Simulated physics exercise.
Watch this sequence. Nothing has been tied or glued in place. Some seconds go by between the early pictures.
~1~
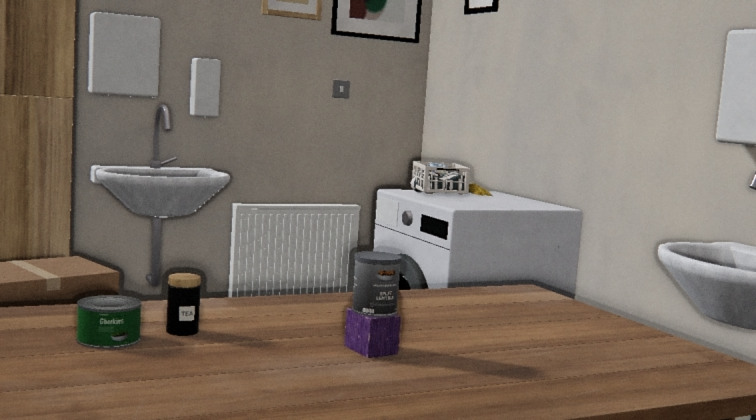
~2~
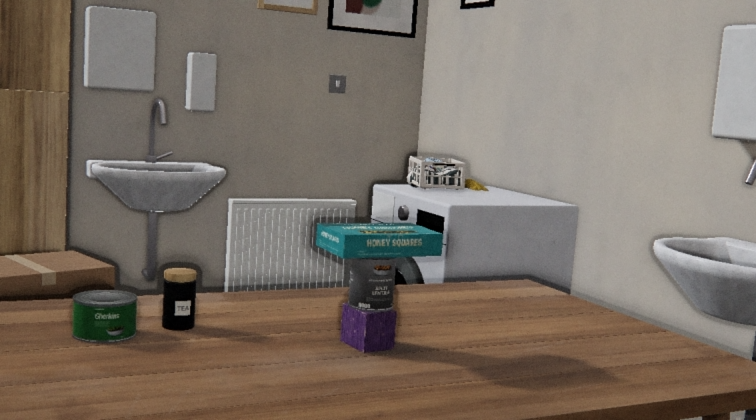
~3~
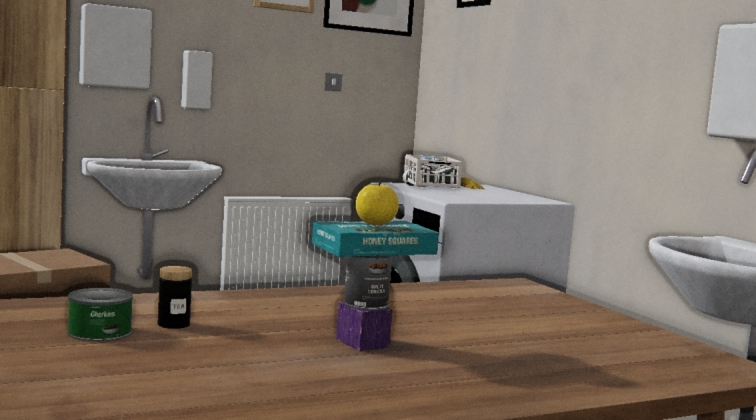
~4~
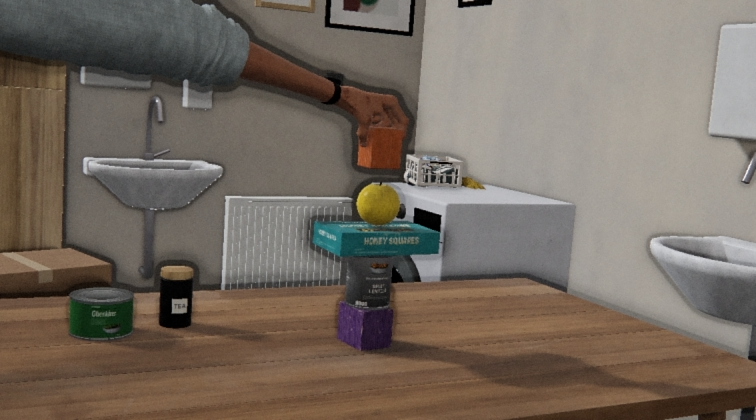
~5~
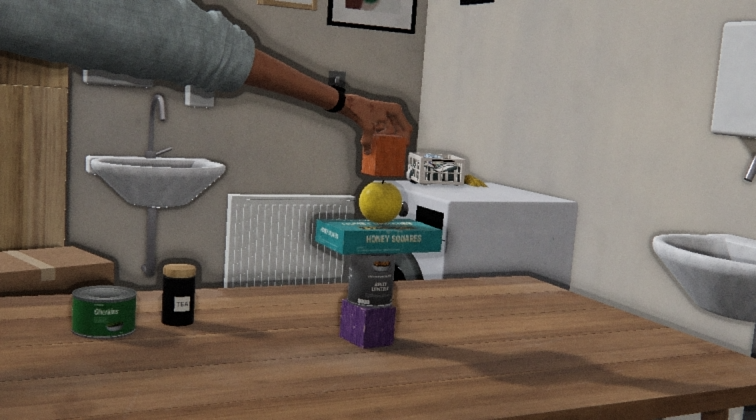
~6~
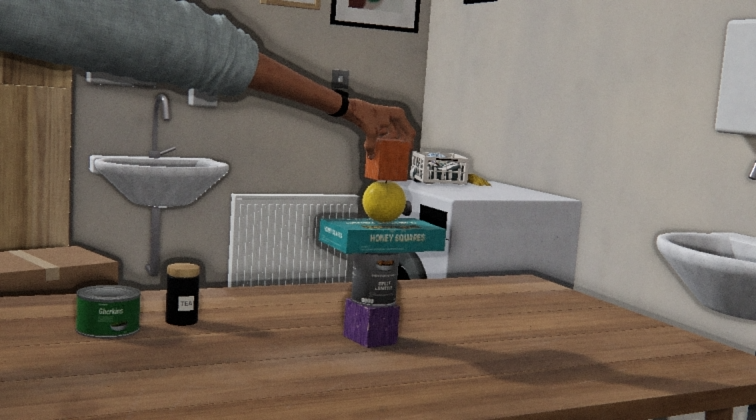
To begin with, a grey pot sits on a purple block on a wooden table, near a green tin and a dark jar. A turquoise packet appears on top, then a yellow fruit. Next, an arm reaches in from the left and lowers an orange block onto the fruit, still holding it.
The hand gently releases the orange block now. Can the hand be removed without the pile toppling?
No. It will become unbalanced.
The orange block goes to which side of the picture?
That would be the viewer's left.
Then, 1.40 s after the last picture, orange block tipped 36° from how it was near (367, 162).
Then, 1.60 s after the last picture, orange block now fallen.
Then, 1.80 s after the last picture, things are still on the move.
Then, 2.00 s after the last picture, as before.
At rest, fallen, orange block; the other 6 in place. Seen from the same camera at the end, orange block near (220, 322). The pile gives way.
